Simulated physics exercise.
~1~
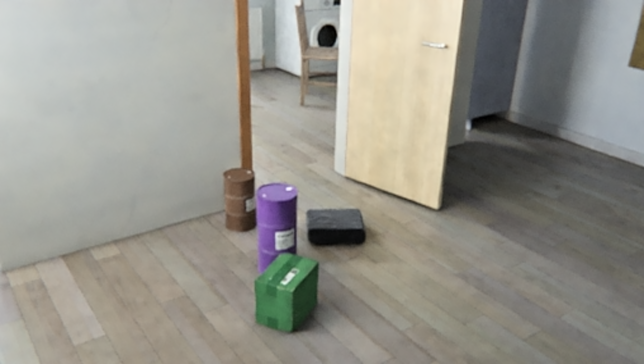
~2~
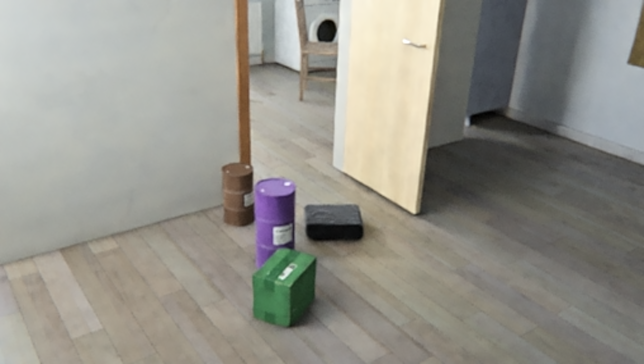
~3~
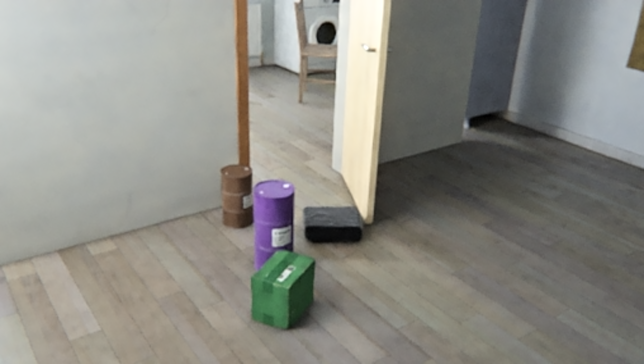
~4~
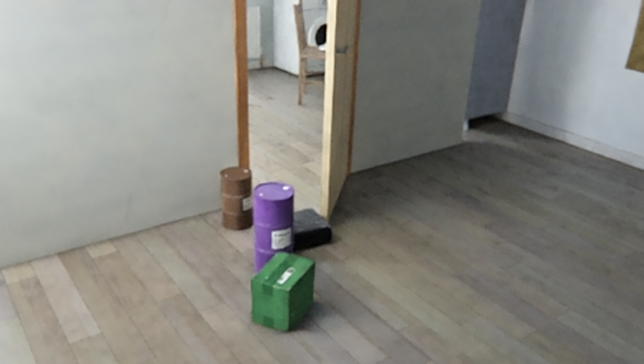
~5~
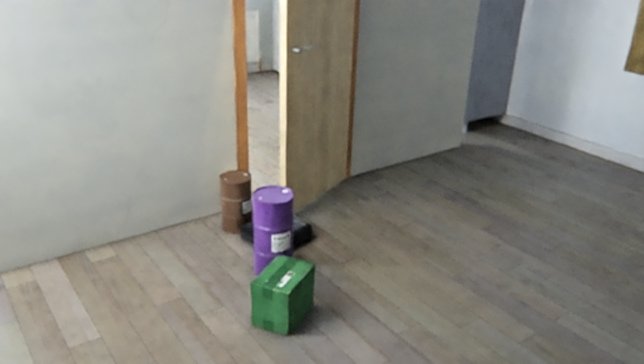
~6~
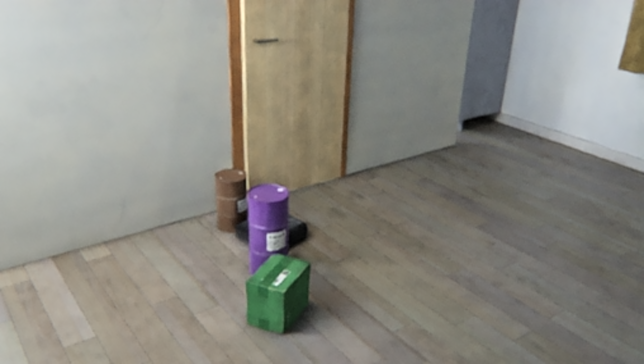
The door swings shut, shifting the black cushion left behind the purple canister.
